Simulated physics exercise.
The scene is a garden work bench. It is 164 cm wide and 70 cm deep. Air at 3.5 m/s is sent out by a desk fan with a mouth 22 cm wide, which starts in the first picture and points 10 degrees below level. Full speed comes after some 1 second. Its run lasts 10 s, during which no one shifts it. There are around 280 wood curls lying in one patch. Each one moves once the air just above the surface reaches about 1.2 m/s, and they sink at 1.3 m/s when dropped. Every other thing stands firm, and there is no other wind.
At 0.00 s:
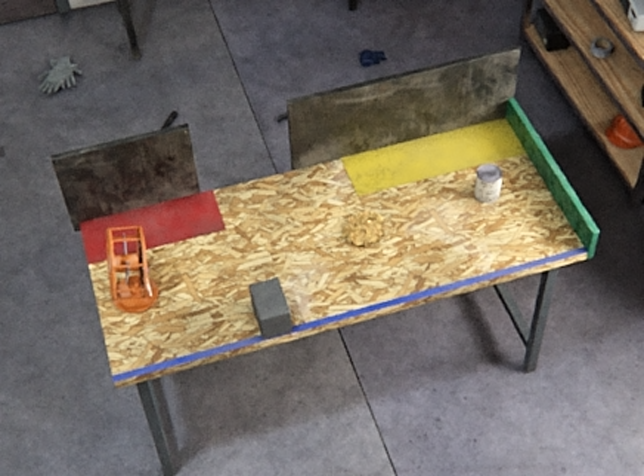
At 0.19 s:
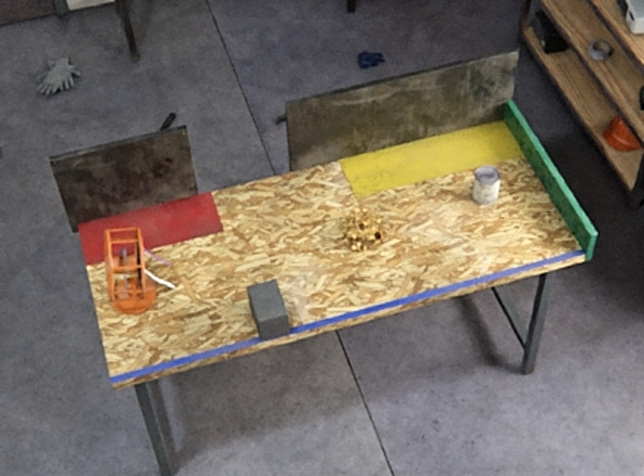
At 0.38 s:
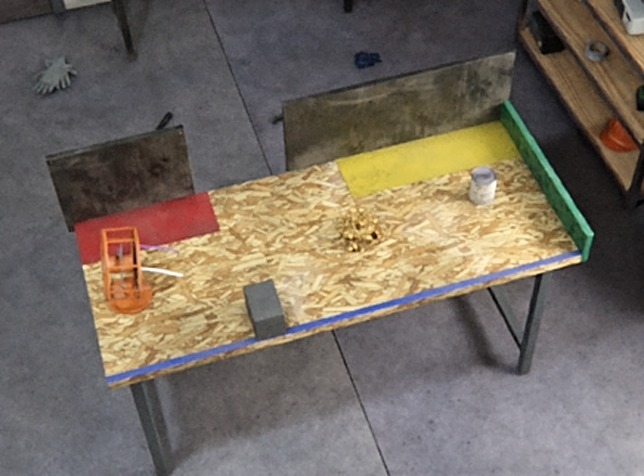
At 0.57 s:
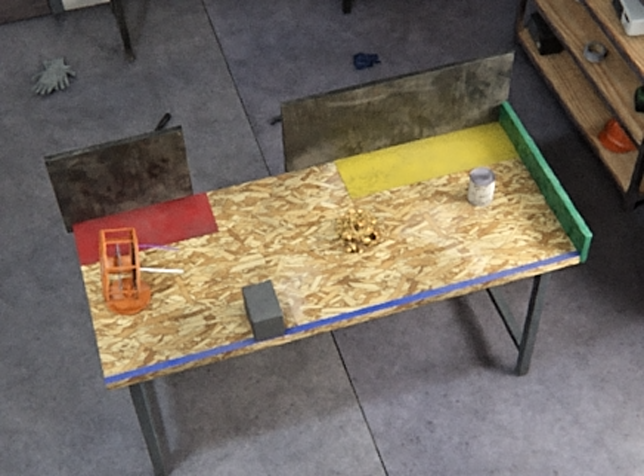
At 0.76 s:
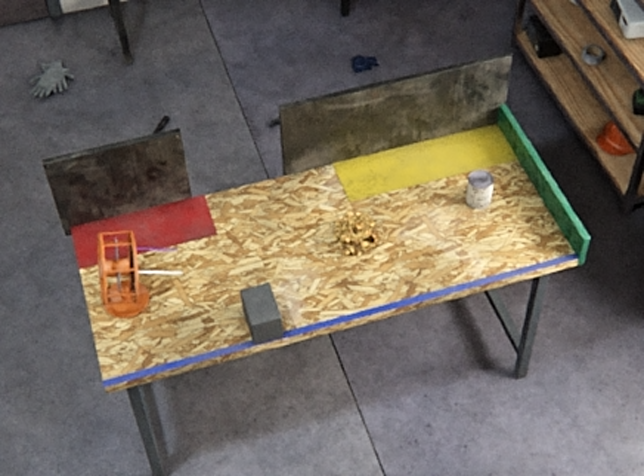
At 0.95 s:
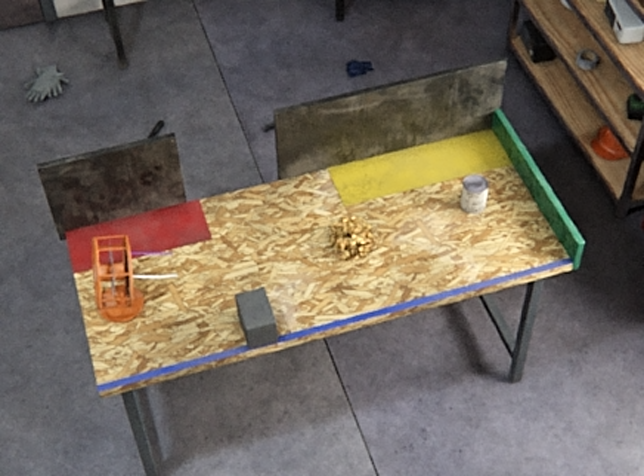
On a wooden work bench with red and yellow sheets, an orange desk fan stood at the left near a grey block and a tin, while the patch of wood curls in the middle barely stirred.
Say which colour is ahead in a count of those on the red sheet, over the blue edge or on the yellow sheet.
It is yellow.
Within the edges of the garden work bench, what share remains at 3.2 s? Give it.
Around 90 %.
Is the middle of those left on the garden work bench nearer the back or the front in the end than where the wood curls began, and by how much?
Rearward, by about 35 cm.
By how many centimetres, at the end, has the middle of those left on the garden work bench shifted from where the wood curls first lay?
Around 70 cm, I reckon.
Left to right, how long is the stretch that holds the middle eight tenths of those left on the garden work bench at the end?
I'd say close to 20 cm.
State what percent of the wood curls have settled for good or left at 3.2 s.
Roughly 15 per cent of them.
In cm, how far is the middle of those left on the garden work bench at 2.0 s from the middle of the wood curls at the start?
Measured offset: Approx. 70 cm.
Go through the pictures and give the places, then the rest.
In the first picture, the middle of the wood curls is near (364, 228), none has stirred yet and the mouth of the desk fan is at (126, 263).
In the second picture, the middle of the wood curls is near (363, 222), about 1 % have left their places, the red sheet is centred on (150, 228), the yellow sheet is centred on (432, 158) and the blue edge is centred on (358, 317).
In the third picture, the middle of the wood curls is near (359, 222), about 1 % have left their places, the top of a tin is at (484, 175) and the top of a block is at (264, 300).
In the fourth picture, the middle of the wood curls is near (358, 223) and about 1 % have left their places.
In the fifth picture, the middle of the wood curls is near (356, 226) and about 1 % have left their places.
In the sixth picture, the middle of the wood curls is near (352, 232) and about 5 % have left their places.
After 2.0 s, 93 % are on the move or not yet settled, 0 % are on the red sheet, 62 % on the yellow sheet and 4 % over the blue edge; the middle of those still in play is near (508, 154).
After 3.2 s, 83 % are on the move or not yet settled, 0 % are on the red sheet, 71 % on the yellow sheet and 5 % over the blue edge; the middle of those still in play is near (491, 136).
After 5.5 s, 72 % are on the move or not yet settled, 0 % are on the red sheet, 72 % on the yellow sheet and 8 % over the blue edge; the middle of those still in play is near (486, 134).
After 10.0 s, at the end, 0 % are on the red sheet, 72 % on the yellow sheet and 10 % over the blue edge; the middle of those still in play is near (480, 130).
